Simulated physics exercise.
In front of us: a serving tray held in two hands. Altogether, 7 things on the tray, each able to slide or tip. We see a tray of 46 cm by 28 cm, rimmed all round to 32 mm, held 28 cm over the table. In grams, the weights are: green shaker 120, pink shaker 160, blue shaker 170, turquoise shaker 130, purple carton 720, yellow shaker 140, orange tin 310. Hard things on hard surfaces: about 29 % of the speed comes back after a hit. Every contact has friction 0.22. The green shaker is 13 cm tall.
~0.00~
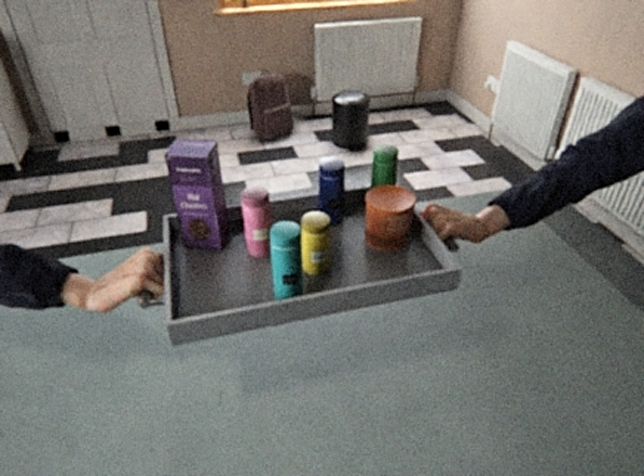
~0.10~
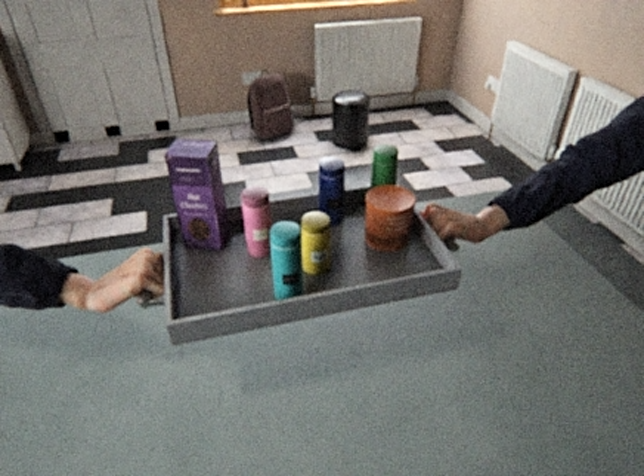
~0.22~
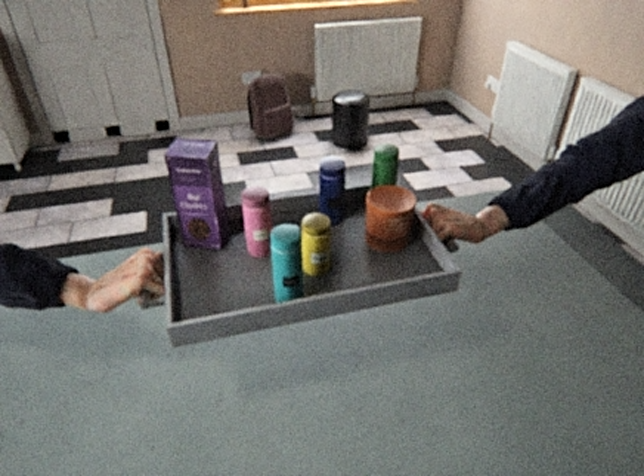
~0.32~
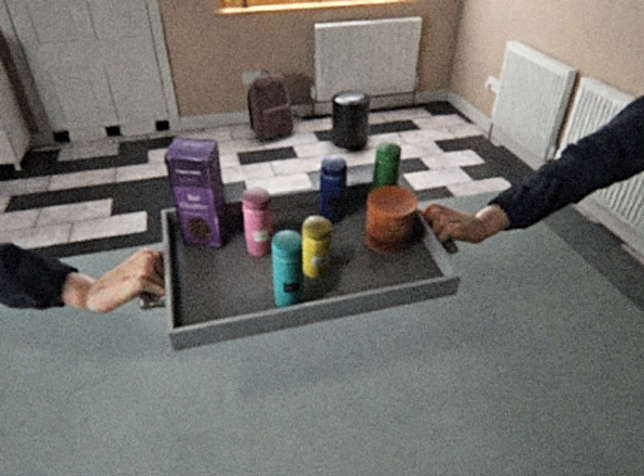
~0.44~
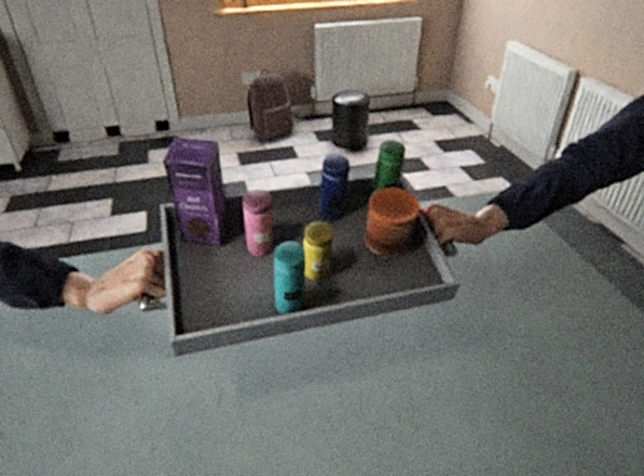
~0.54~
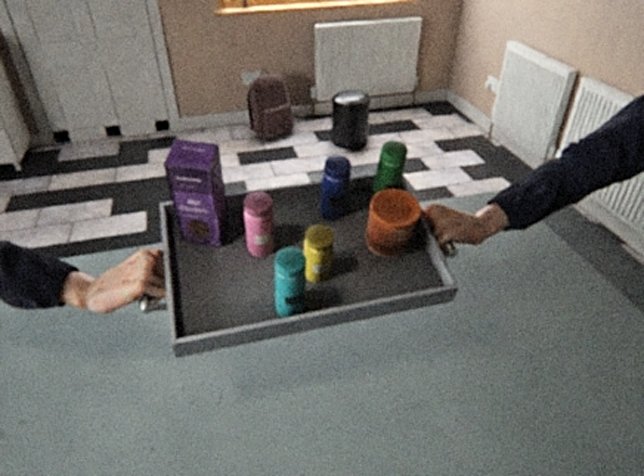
A gray tray holding a purple carton, an orange tin and five colored shakers started out level, then two hands gradually tipped its near edge down a little while the items stayed standing.
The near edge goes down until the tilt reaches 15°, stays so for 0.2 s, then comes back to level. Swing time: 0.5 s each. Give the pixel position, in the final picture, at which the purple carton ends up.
The purple carton ends up at about (207, 247).
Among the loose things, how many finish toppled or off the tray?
The answer is 0.
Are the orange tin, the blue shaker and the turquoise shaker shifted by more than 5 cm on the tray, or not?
First, the orange tin is moved away; second, the blue shaker is moved away; third, the turquoise shaker stays in its position.
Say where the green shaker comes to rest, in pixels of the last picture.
Its middle settles close to pixel (409, 214).
After 0.84 s, tilt 15°, near edge down; purple carton slid 6 cm near (203, 219); green shaker slid 5 cm; blue shaker slid 5 cm.
After 1.04 s, tilt 8°, near edge down; purple carton slid 12 cm near (206, 242); green shaker slid 10 cm; blue shaker slid 10 cm.
At rest (1.8 s), not toppled but over 5 cm from the start, green shaker, pink shaker, blue shaker, purple carton, yellow shaker and orange tin; turquoise shaker in place, give or take 5 cm. Seen from the same camera at the end, purple carton near (207, 247).
